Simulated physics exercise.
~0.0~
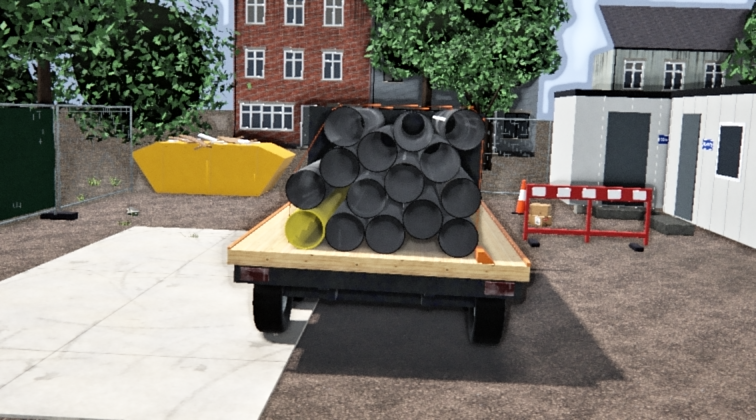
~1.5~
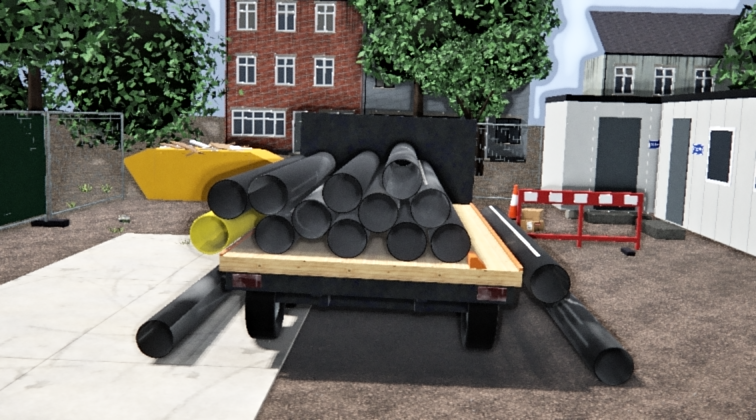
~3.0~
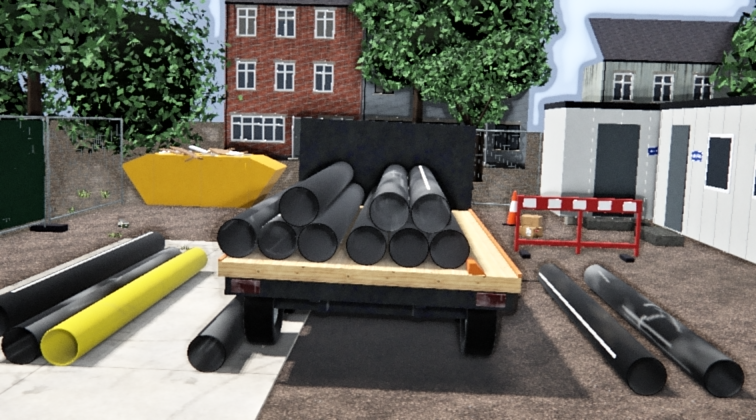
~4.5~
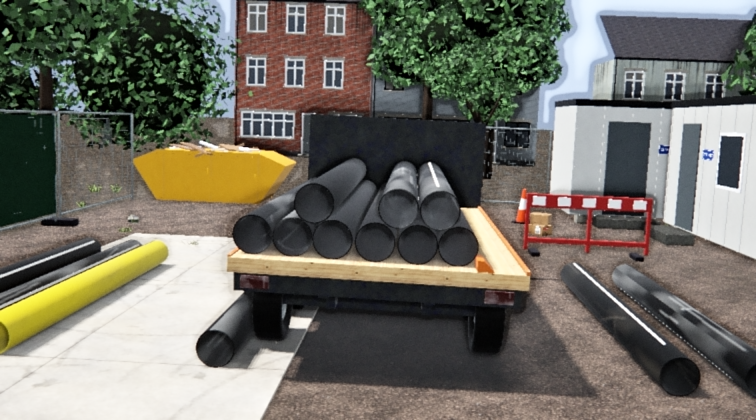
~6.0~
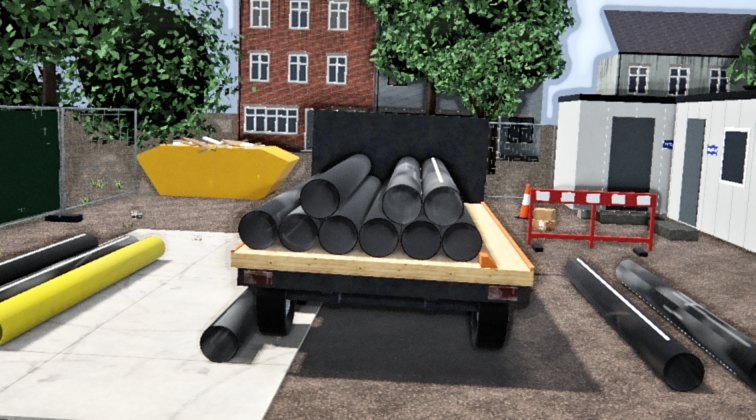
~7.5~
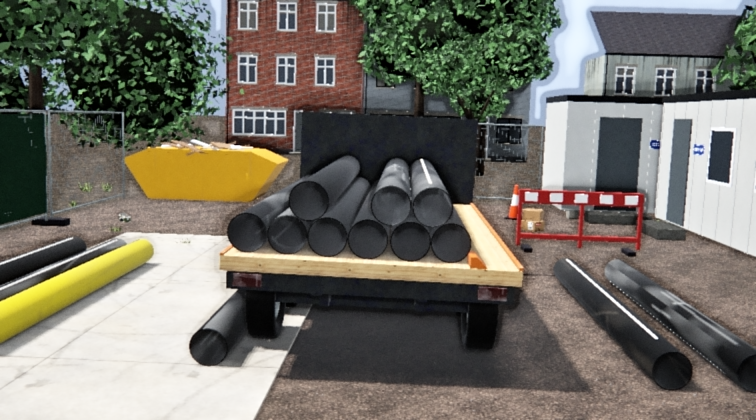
In a fenced yard near a brick building, a stack of black pipes and one yellow pipe collapses on a flatbed trailer, and several roll off both sides; the yellow one drops to the left and rests on the ground, while the remaining black pipes settle on the deck.
